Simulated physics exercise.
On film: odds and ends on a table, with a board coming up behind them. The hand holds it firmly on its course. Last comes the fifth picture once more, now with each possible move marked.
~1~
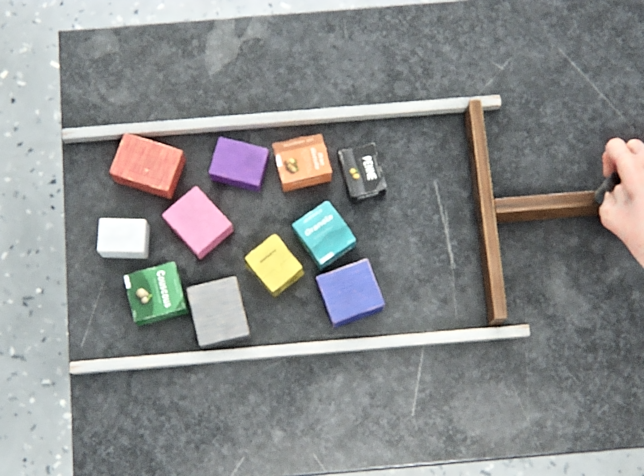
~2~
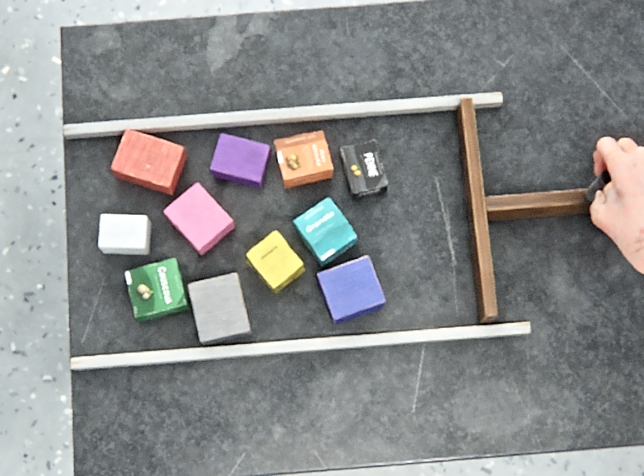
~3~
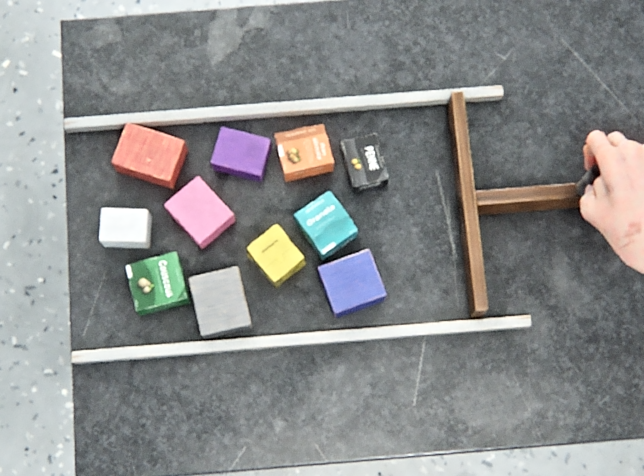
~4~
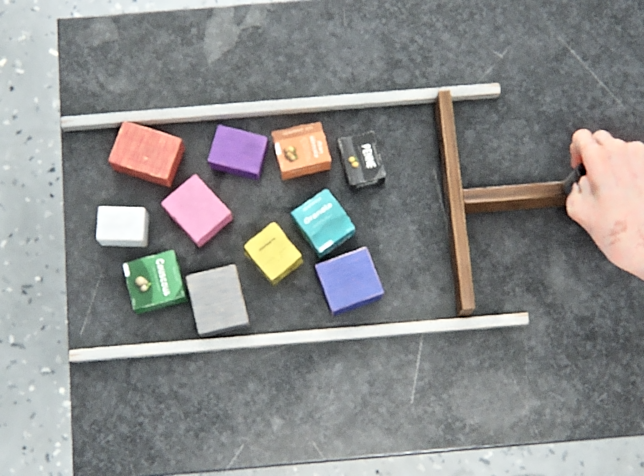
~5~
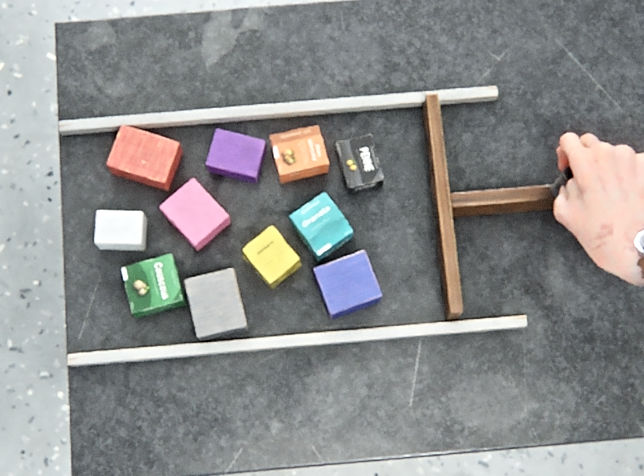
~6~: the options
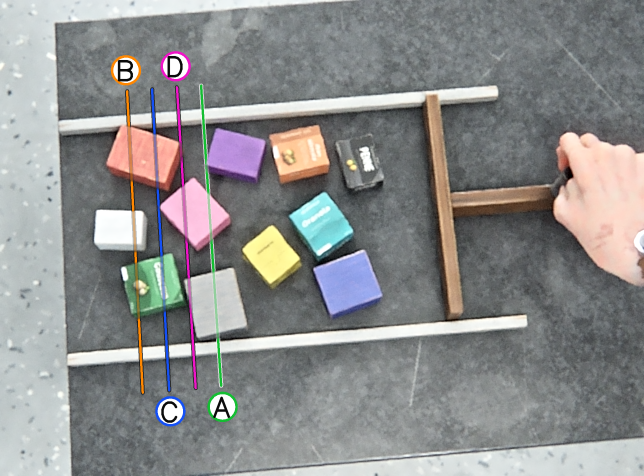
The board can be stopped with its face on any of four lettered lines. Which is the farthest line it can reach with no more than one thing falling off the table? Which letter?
No second one falls up to A.
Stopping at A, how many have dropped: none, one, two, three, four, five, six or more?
By then, one.
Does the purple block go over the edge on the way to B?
Yes.
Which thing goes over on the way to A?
The red block.
On the marked copy, A at (211, 231); B at (135, 238); C at (160, 235); D at (186, 233).
With A. Early on, board (361, 207); purple block (229, 158); orange packet (284, 155).
Further on, board (278, 214); red block (94, 165); green packet (127, 293).
At the end, board (213, 220); red block over the edge; green packet (71, 301); one fallen.
As for the rest, B drops seven; C drops five; D drops three.
